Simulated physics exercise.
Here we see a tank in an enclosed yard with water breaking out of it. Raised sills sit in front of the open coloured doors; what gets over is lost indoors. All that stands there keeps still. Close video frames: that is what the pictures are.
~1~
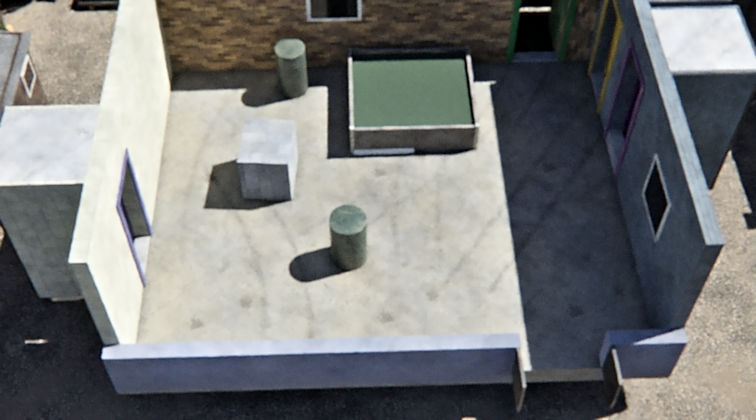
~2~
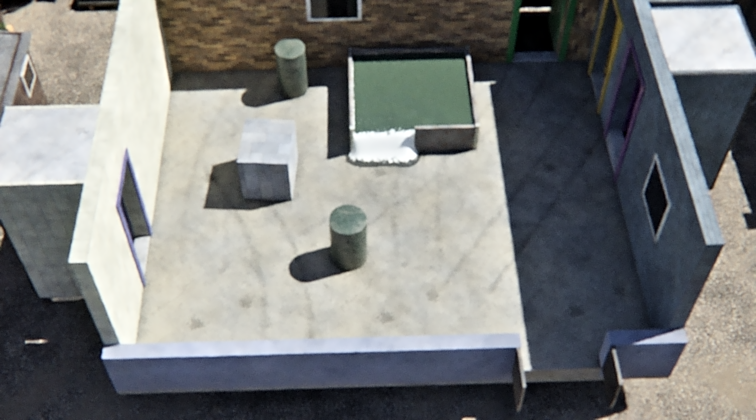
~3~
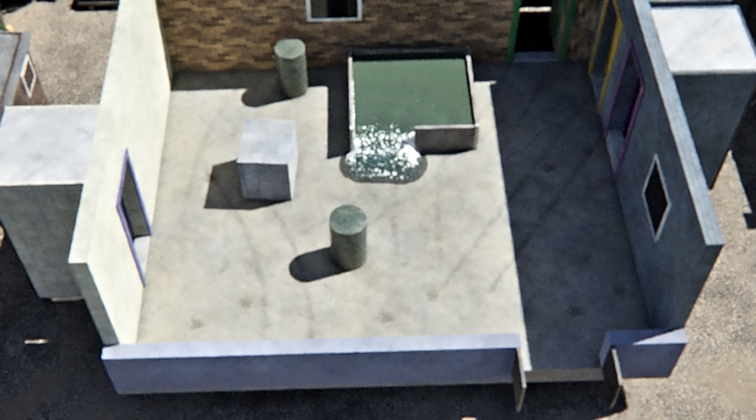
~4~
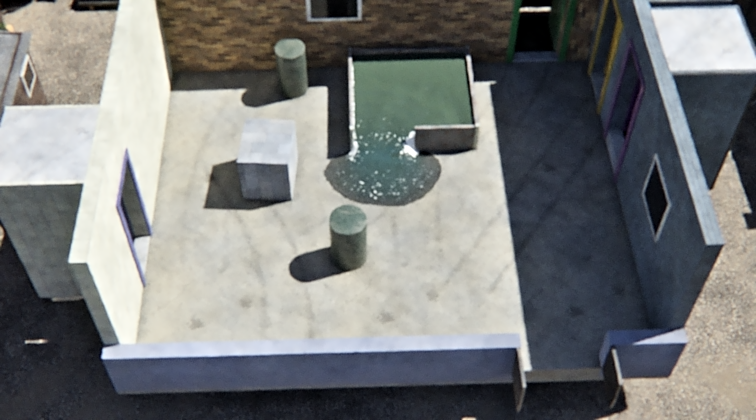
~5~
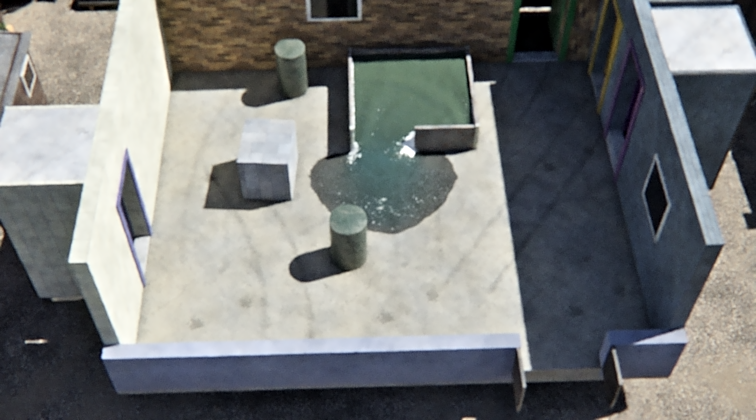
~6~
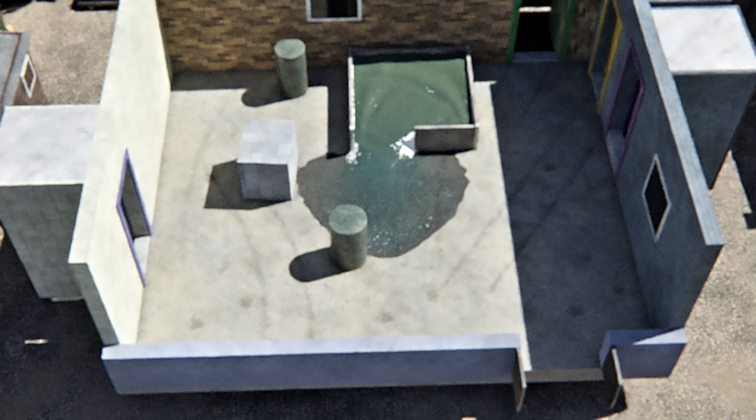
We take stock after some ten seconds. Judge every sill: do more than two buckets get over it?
Verdict: Green door - two or fewer get over; purple door - two or fewer get over; blue door - more than two get over; yellow door - two or fewer get over.
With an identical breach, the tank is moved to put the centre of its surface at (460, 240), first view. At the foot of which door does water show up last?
It's the green-painted one that is reached last.
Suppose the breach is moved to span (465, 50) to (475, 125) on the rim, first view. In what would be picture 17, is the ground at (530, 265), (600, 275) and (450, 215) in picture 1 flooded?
Untouched, untouched, untouched.
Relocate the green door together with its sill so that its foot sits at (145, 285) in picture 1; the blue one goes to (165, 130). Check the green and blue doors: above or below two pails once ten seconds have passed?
Green door: Exceeds the limit. Blue door: Falls short.
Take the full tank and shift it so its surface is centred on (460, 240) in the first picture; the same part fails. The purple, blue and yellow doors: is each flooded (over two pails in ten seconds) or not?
Purple: Falls short, blue: Crosses the threshold, yellow: Falls short.
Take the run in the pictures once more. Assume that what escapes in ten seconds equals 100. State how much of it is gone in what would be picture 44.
That comes to 45 per cent, as I work it out.
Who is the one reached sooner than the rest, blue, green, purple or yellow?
The answer here is the blue-painted one.
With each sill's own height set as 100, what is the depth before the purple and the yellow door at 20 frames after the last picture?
Readings, in sequence: 0 percent and 0 percent.
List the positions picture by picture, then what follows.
The water tank at (412, 90) is whole and still, in the first frame.
Water pours out at (384, 142) and has run to (352, 160), in the second frame.
Water pours out at (384, 143) and has run to (349, 173), in the third frame.
The front is at (405, 201), out from the gap at (384, 144), in the fourth frame.
Water pours out at (384, 144) and has run to (396, 229), in the fifth frame.
Water pours out at (384, 144) and has run to (380, 252), in the sixth frame.
A moment on, water covers 20 % of the floor; the green door not reached, the purple door not reached, the blue door not reached, the yellow door not reached.
Next, water covers 35 % of the floor; the green door not reached, the purple door not reached, the blue door not reached, the yellow door not reached.
Then, water covers 45 % of the floor; the green door not reached, the purple door not reached, the blue door under two buckets in, the yellow door not reached.
Later, water covers 55 % of the floor; the green door not reached, the purple door not reached, the blue door over two buckets in, the yellow door not reached.
In the end, water covers 85 % of the floor; the green door not reached, the purple door wet at the sill, nothing in, the blue door far over two buckets in, the yellow door not reached.
